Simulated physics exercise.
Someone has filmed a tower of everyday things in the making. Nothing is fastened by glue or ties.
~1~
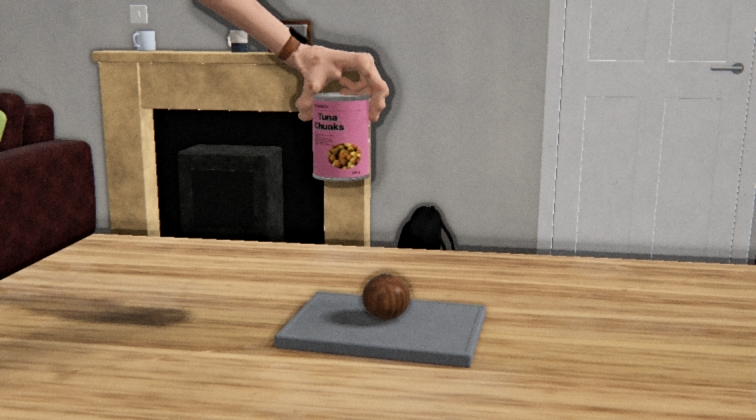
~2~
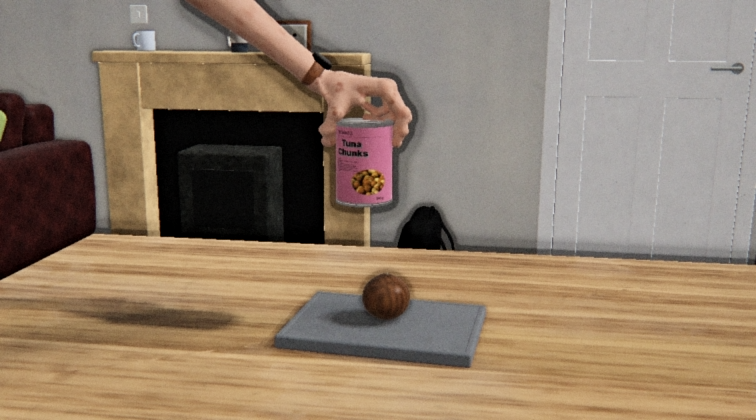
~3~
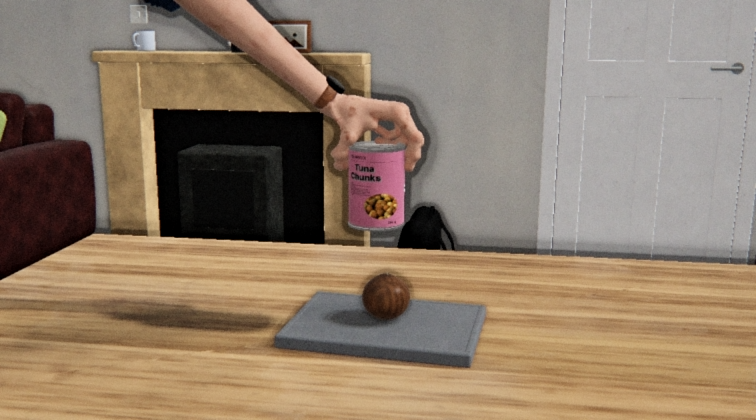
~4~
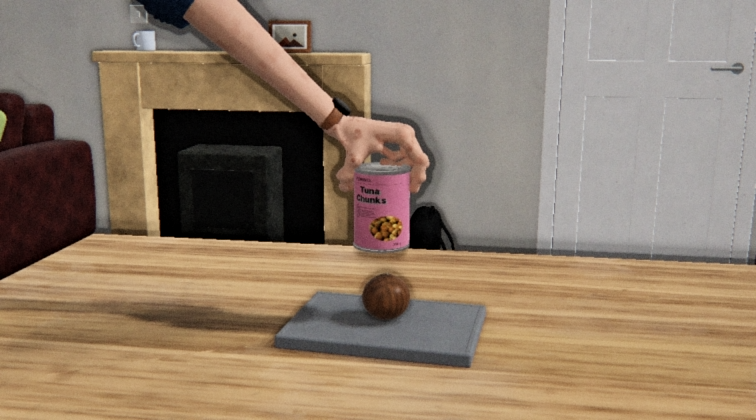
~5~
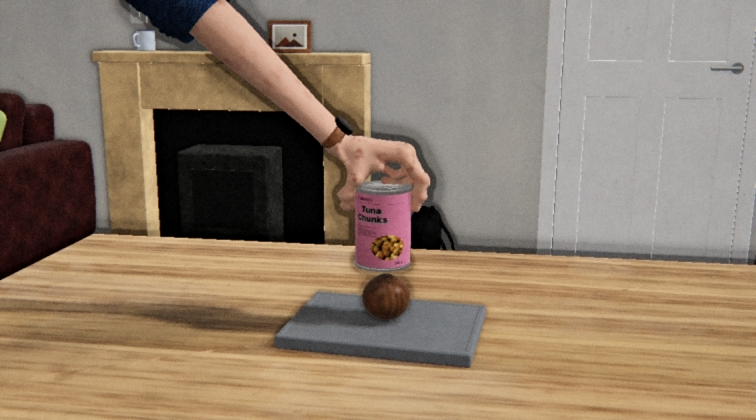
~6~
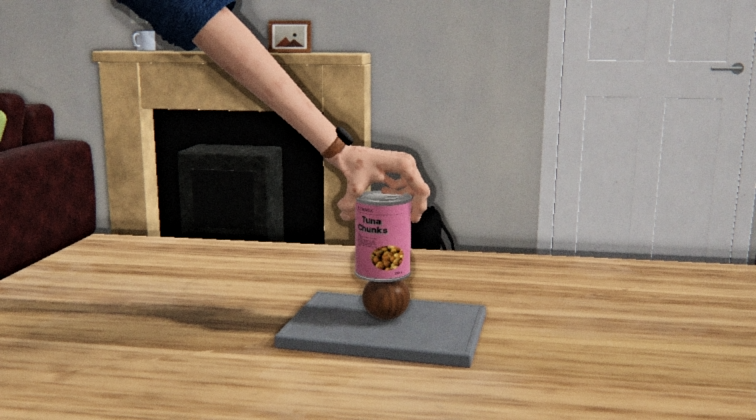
A hand lowers a pink tin onto a round brown onion on a gray board.
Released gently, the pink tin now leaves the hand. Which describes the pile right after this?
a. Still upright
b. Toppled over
(b) Toppled over.
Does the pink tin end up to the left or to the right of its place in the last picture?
Pretty clearly in the leftward direction.
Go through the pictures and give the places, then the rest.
In the first frame, still above its spot; pink tin (341, 136); brown onion (386, 297).
In the second frame, still above its spot; pink tin (364, 161); brown onion (386, 297).
In the third frame, still above its spot; pink tin (376, 185); brown onion (386, 297).
In the fourth frame, still above its spot; pink tin (382, 207); brown onion (386, 297).
In the fifth frame, still above its spot; pink tin (383, 225); brown onion (386, 297).
In the sixth frame, in place under the hand; pink tin (383, 236); brown onion (386, 297).
Then, 0.50 s later than the last frame, pink tin tilted by 57° near (338, 250).
Then, 0.60 s later than the last frame, pink tin now fallen.
Then, 0.80 s later than the last frame, things are still on the move.
Then, 1.10 s later than the last frame, as before.
When it is over, fallen, pink tin; the other 2 as before. End places, in pixels of the last picture, pink tin near (250, 288). The pile gives way.
